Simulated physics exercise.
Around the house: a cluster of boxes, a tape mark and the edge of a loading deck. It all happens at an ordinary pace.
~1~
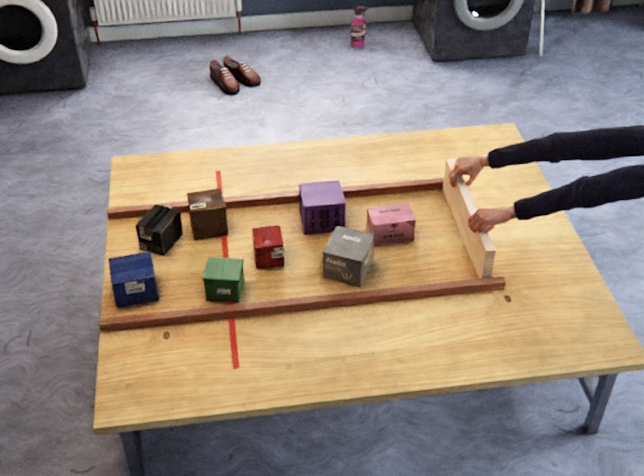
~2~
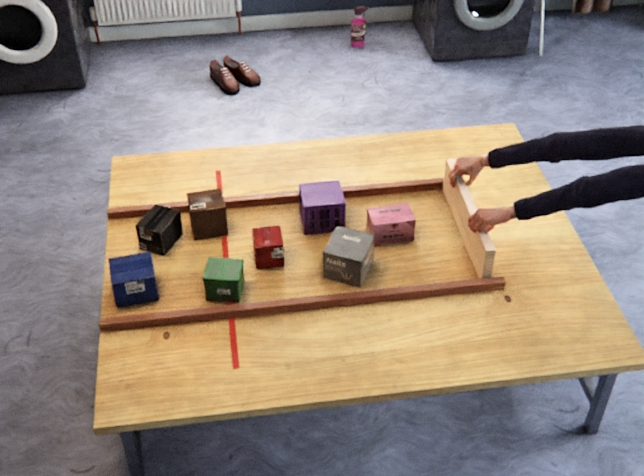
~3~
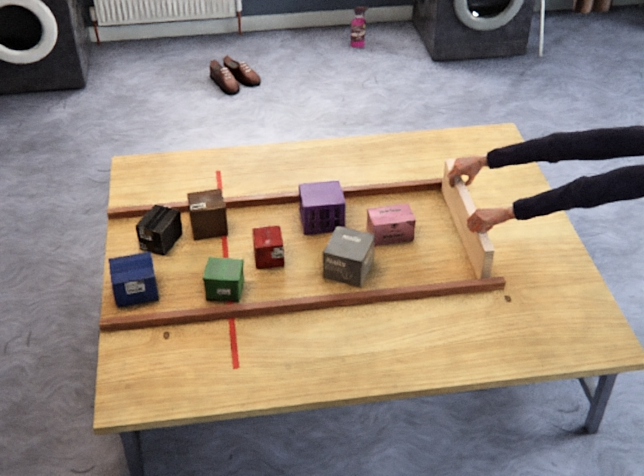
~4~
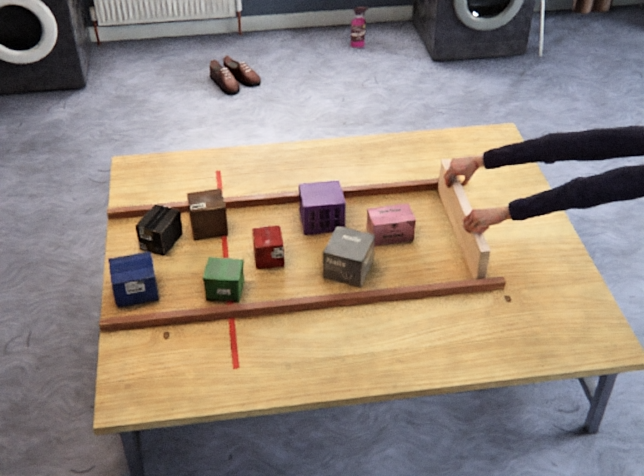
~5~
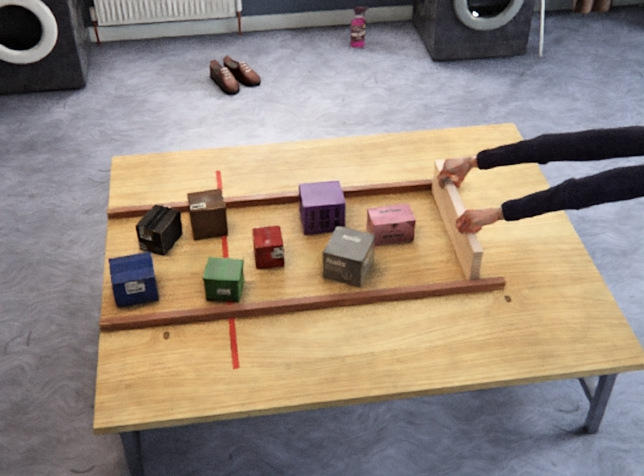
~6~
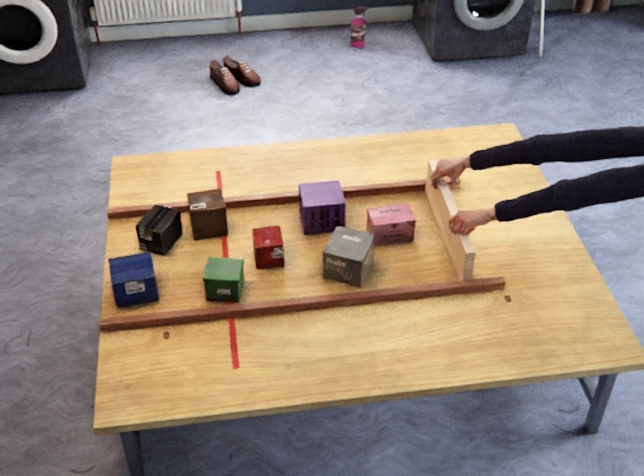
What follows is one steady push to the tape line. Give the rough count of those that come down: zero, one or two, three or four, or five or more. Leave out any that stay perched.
In the end the number that fall off is zero.
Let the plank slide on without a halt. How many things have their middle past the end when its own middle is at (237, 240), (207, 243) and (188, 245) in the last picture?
In that order 0, 0 and 2.
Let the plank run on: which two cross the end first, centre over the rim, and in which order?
They are the blue box, then the black parcel.
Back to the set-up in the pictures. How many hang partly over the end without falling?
Overhanging: 0.
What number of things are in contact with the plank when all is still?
In contact: 3.
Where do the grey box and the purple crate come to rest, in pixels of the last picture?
The grey box stops around (207, 277); the purple crate around (203, 211).
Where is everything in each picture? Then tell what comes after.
Blue box (134, 279); black parcel (160, 230); brown parcel (208, 214); plank (467, 218); tape (226, 257), in the first picture.
Black parcel (160, 230); grey box (349, 256), in the second picture.
Brown parcel (208, 214); plank (466, 218), in the third picture.
Blue box (134, 279); green tote (224, 280), in the fourth picture.
Black parcel (160, 230); pink box (391, 225), in the fifth picture.
Blue box (134, 279); black parcel (160, 230); brown parcel (208, 214); plank (449, 220); tape (226, 257), in the sixth picture.
Early on, none off yet; blue box at rest near (134, 279); black parcel at rest near (160, 230); brown parcel at rest near (208, 214).
Finally, the number that fall off is zero.
